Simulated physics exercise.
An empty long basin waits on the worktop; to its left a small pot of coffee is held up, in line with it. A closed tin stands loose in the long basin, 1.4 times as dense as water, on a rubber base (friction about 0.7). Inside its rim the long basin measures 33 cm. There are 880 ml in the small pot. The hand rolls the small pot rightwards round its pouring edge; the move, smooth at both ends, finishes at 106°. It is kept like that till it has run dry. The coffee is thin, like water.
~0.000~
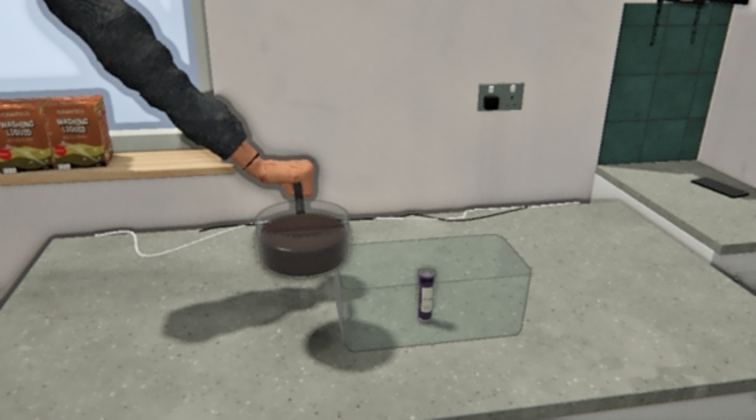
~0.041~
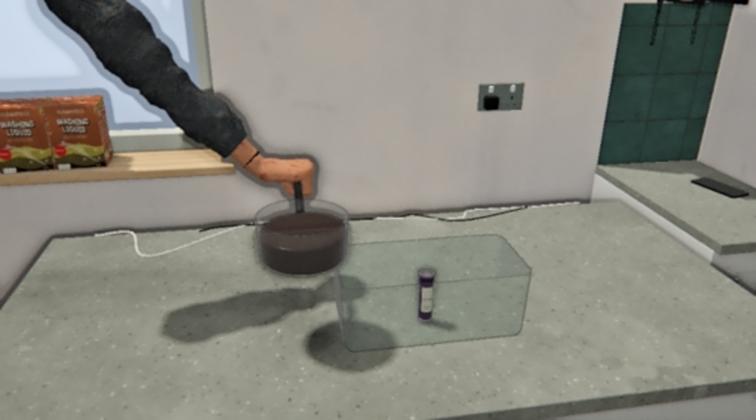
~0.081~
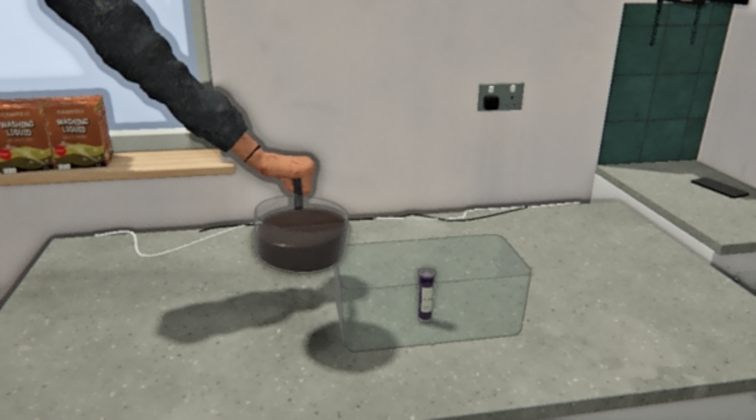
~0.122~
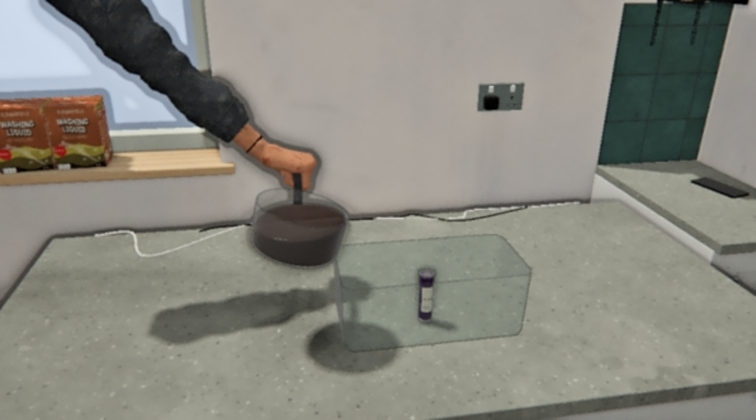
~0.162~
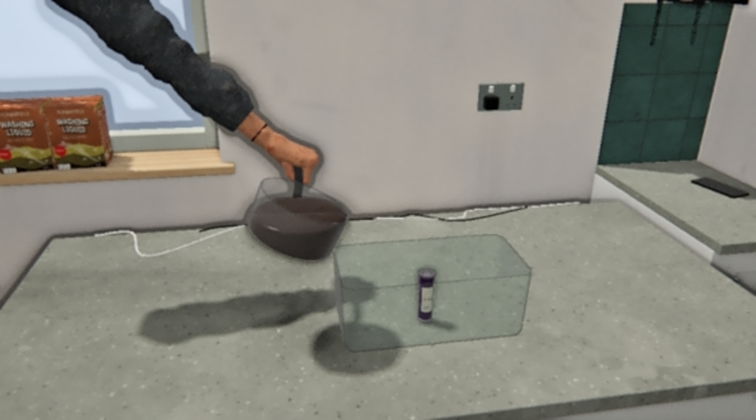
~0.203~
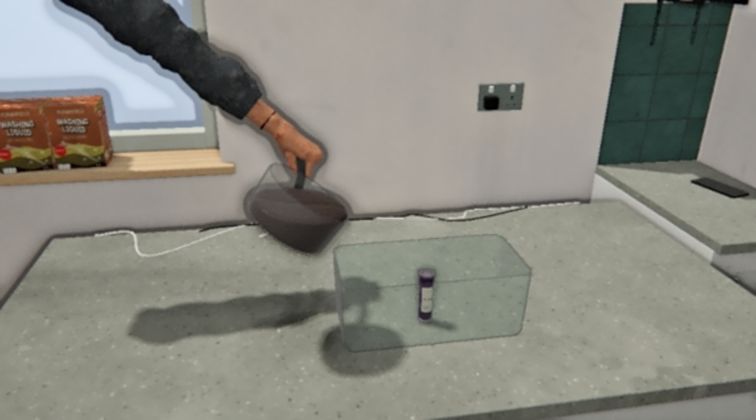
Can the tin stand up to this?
It goes over.
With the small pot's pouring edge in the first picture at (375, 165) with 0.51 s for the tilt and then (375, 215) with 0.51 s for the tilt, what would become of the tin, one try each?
First it goes over; then it keeps standing.
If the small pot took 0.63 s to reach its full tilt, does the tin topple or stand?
The tin topples.
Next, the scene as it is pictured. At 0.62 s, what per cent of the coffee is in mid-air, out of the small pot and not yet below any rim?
About 12 per cent.
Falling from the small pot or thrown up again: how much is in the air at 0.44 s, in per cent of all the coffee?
Some 48 per cent.
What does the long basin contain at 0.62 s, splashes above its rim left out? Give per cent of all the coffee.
Some 82 per cent.
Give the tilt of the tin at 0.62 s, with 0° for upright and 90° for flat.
It is at some 25°.
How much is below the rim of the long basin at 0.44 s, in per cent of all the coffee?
Near 5 in a hundred.
By 0.44 s the tilt is 102° and 47 per cent is still to pour; the tin stands where it began.
By 0.62 s the tilt is 106° and 5 per cent is still to pour; the tin leans 24°.
By 0.81 s the tilt is 106° and 1 per cent is still to pour; the tin lies on its side.
By 1.01 s the tilt is 106° and 0 per cent is still to pour; the tin lies on its side.
At rest the tin lies on its side.
